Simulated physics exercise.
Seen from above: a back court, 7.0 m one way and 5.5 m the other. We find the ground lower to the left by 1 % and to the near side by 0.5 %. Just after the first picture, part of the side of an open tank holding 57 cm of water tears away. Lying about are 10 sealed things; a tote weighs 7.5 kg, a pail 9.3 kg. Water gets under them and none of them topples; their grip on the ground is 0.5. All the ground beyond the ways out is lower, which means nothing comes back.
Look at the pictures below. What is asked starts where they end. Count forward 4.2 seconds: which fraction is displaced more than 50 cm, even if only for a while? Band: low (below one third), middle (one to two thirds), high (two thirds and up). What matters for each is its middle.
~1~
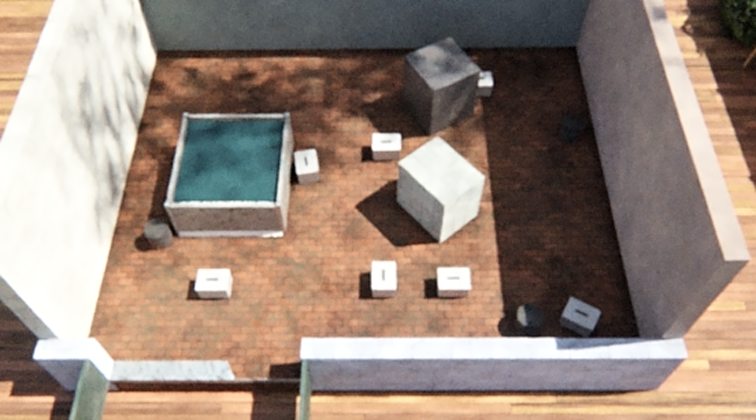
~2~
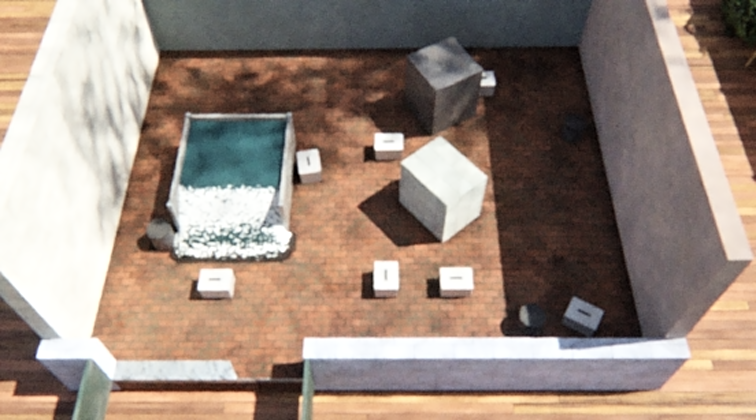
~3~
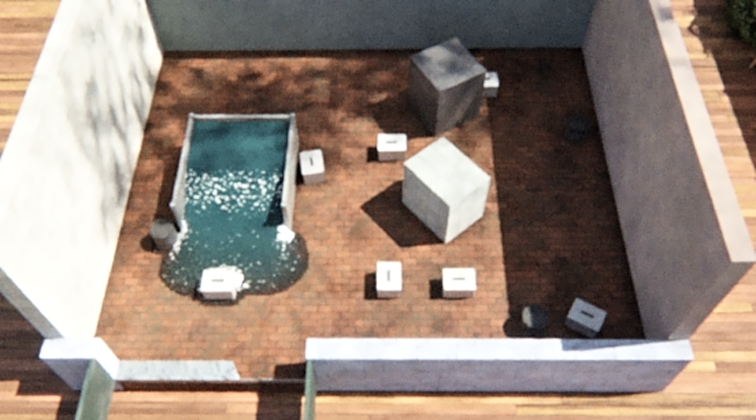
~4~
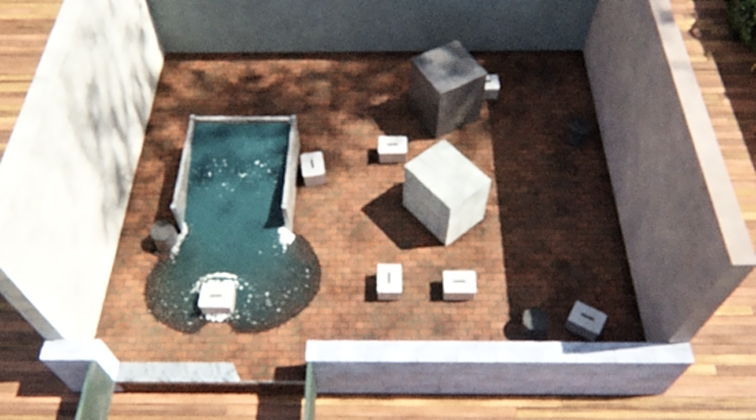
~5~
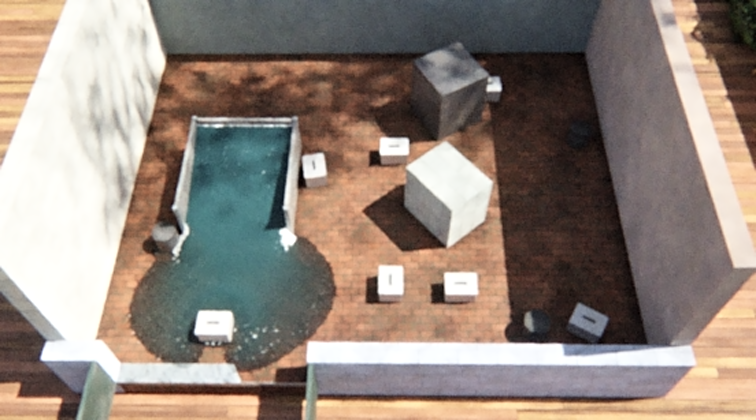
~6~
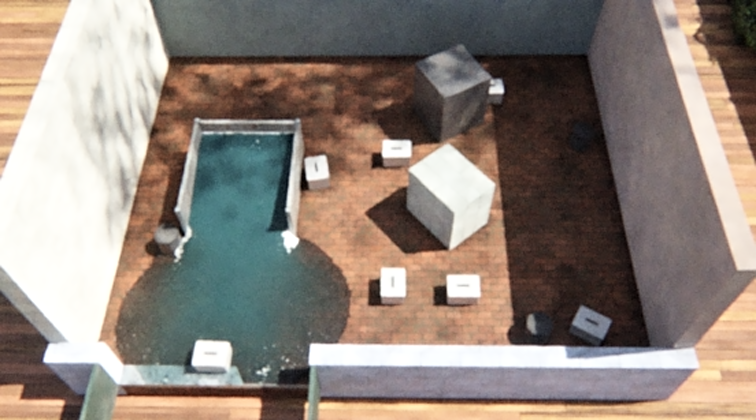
Low.
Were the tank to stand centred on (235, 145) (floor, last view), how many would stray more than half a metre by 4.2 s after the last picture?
So the tally would be 2.
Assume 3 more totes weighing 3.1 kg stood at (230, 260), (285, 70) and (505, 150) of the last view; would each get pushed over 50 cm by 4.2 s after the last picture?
Beyond it, within it, within it.
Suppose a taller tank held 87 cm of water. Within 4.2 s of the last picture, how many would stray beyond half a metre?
Under that setup the answer is 1.
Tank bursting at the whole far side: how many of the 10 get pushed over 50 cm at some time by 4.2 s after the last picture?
In that case the number is 1.
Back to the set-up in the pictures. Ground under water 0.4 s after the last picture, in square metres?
About 8.5 m2.
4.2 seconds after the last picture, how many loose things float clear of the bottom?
Of them, 0.
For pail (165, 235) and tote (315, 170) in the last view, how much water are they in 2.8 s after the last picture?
About 2 and 0 cm.
Then, 0.4 s after the last picture 1 of 10 are over 50 cm from their spots; 0 afloat.
Then, 1.5 s after the last picture 1 of 10 are over 50 cm from their spots; 0 afloat.
Then, 2.8 s after the last picture 1 of 10 are over 50 cm from their spots; 0 afloat.
Then, 4.2 s after the last picture 1 of 10 are over 50 cm from their spots, and 1 have been at some point; 0 afloat.
